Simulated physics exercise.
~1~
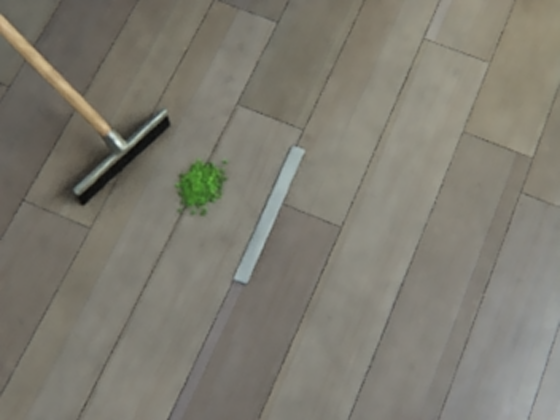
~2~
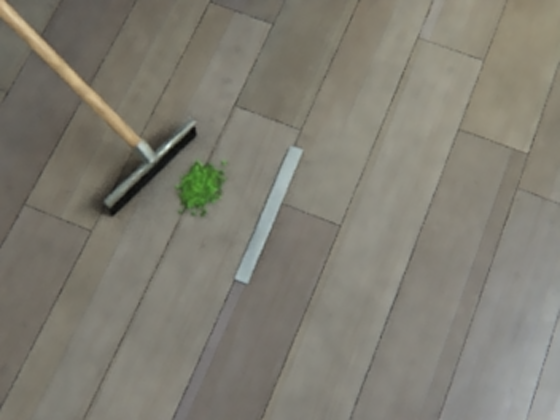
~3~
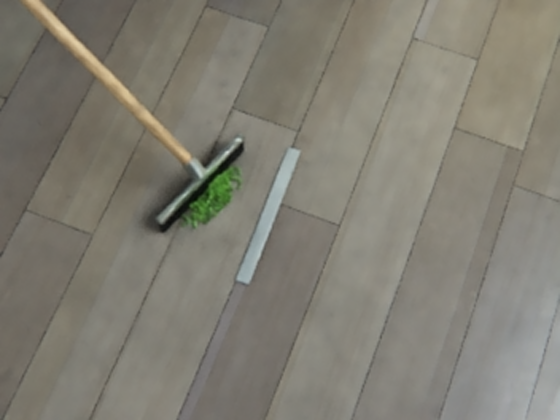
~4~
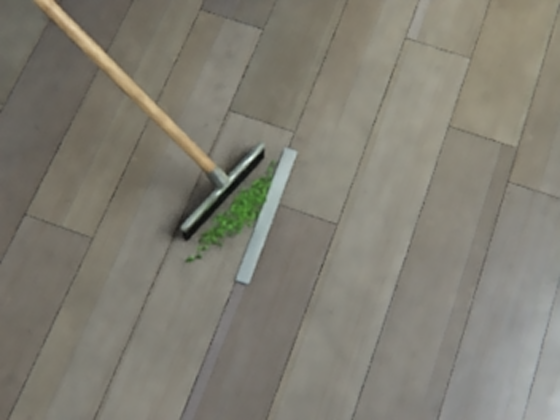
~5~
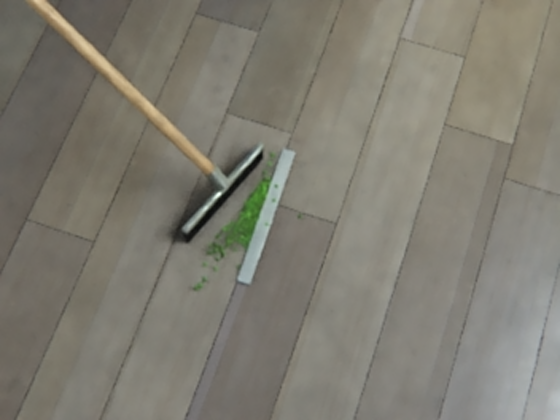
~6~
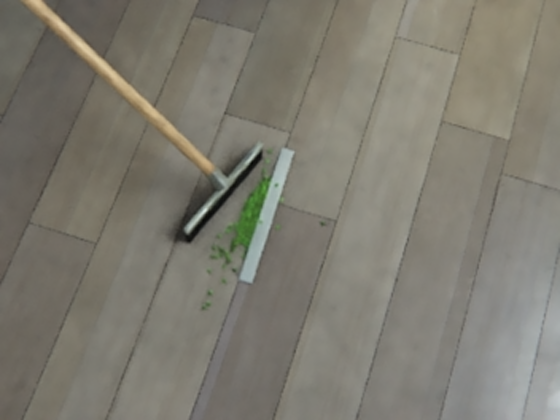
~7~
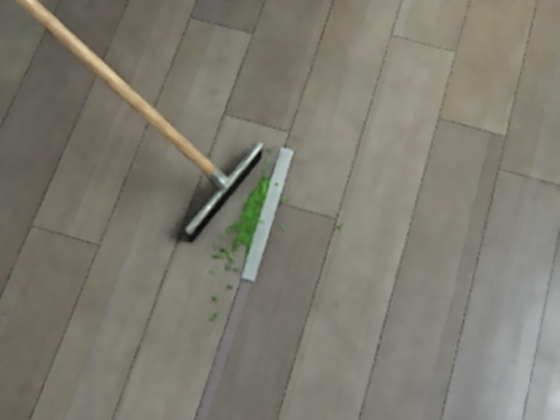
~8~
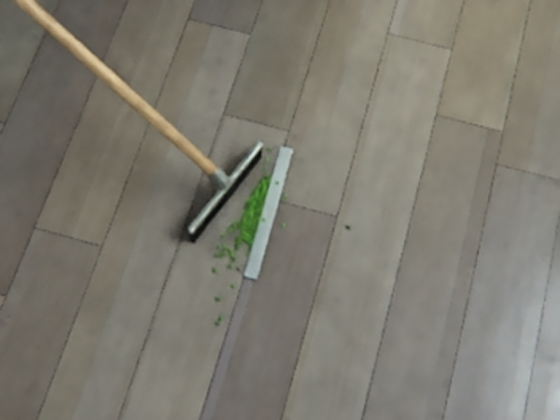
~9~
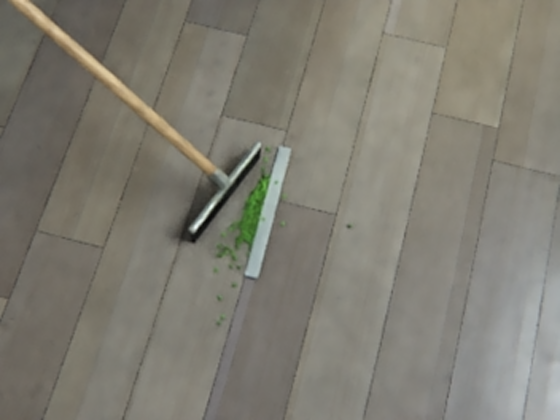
On a grey wooden floor, a long-handled squeegee slid right into a small heap of green peas, pushed them against a pale strip and stopped, leaving many bunched beside the strip while some scattered past its lower end and one rolled off beyond it.
